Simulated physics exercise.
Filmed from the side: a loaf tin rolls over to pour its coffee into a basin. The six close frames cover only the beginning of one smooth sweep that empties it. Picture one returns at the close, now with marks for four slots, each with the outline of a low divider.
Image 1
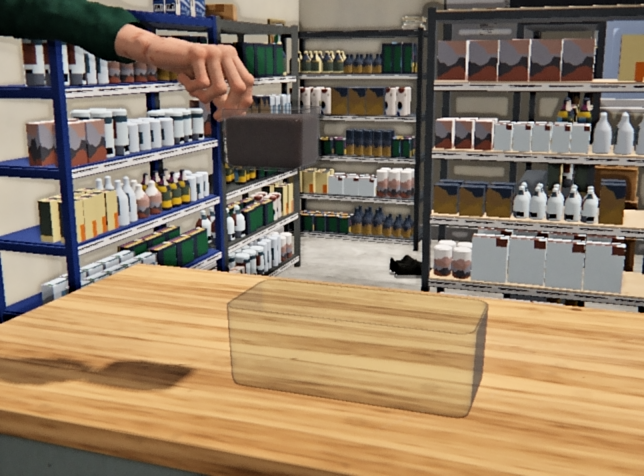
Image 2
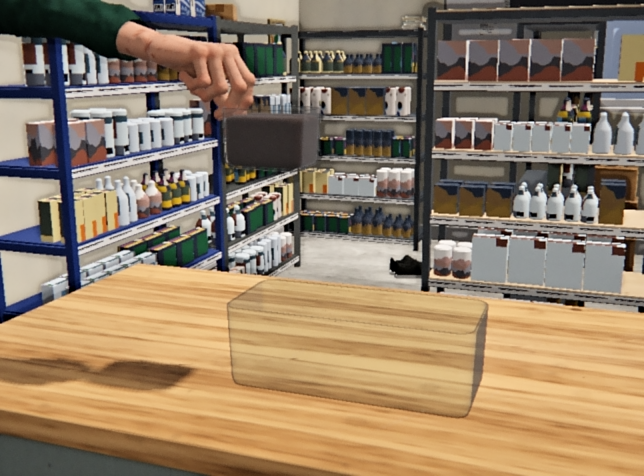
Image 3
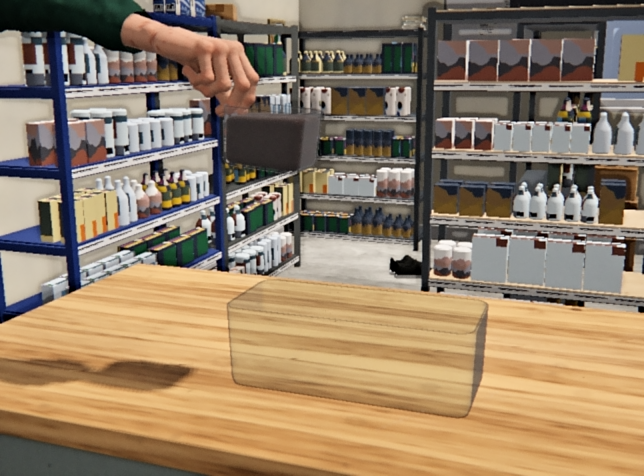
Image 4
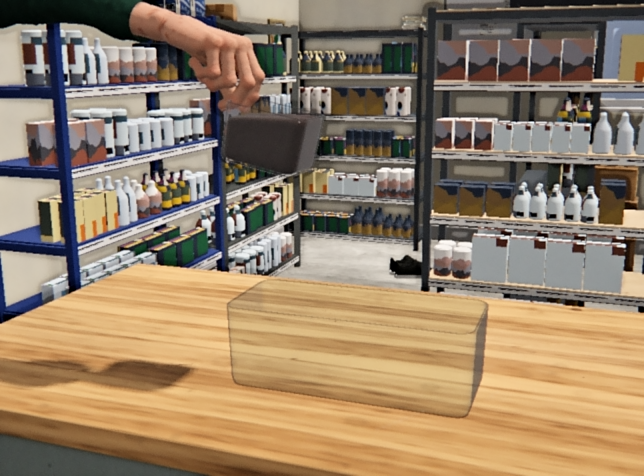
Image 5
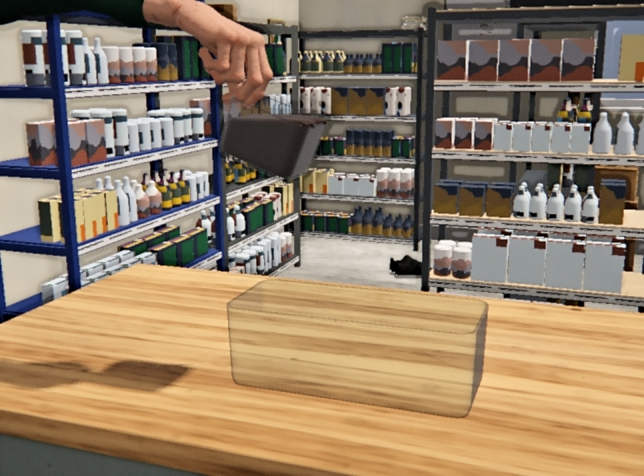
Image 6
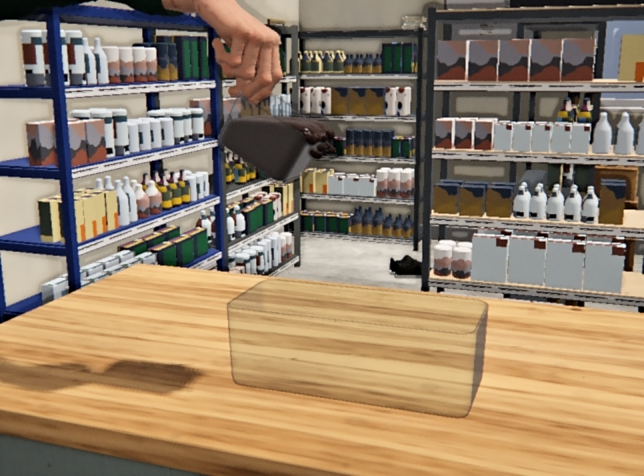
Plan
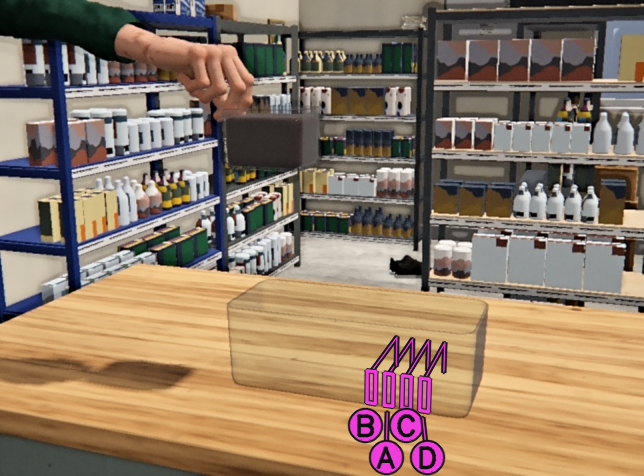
In a storeroom lined with stocked shelves, a hand holds a dark container level above a clear basin on a wooden table, then gradually tilts it to the right until dark contents show at its lowered lip.
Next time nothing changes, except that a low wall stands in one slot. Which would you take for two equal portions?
Place B does it best.
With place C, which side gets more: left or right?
The left one.
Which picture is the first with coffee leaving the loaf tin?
In picture 5.
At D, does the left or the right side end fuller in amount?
The left one.
In magenta, A at (387, 412); B at (369, 409); C at (404, 415); D at (422, 417).
With A, about 89 % ends left of the wall and 9 % right of it.
With B, about 48 % ends left of the wall and 50 % right of it.
With C, about 93 % ends left of the wall and 5 % right of it.
With D, about 91 % ends left of the wall and 7 % right of it; 3 % is lost outside.
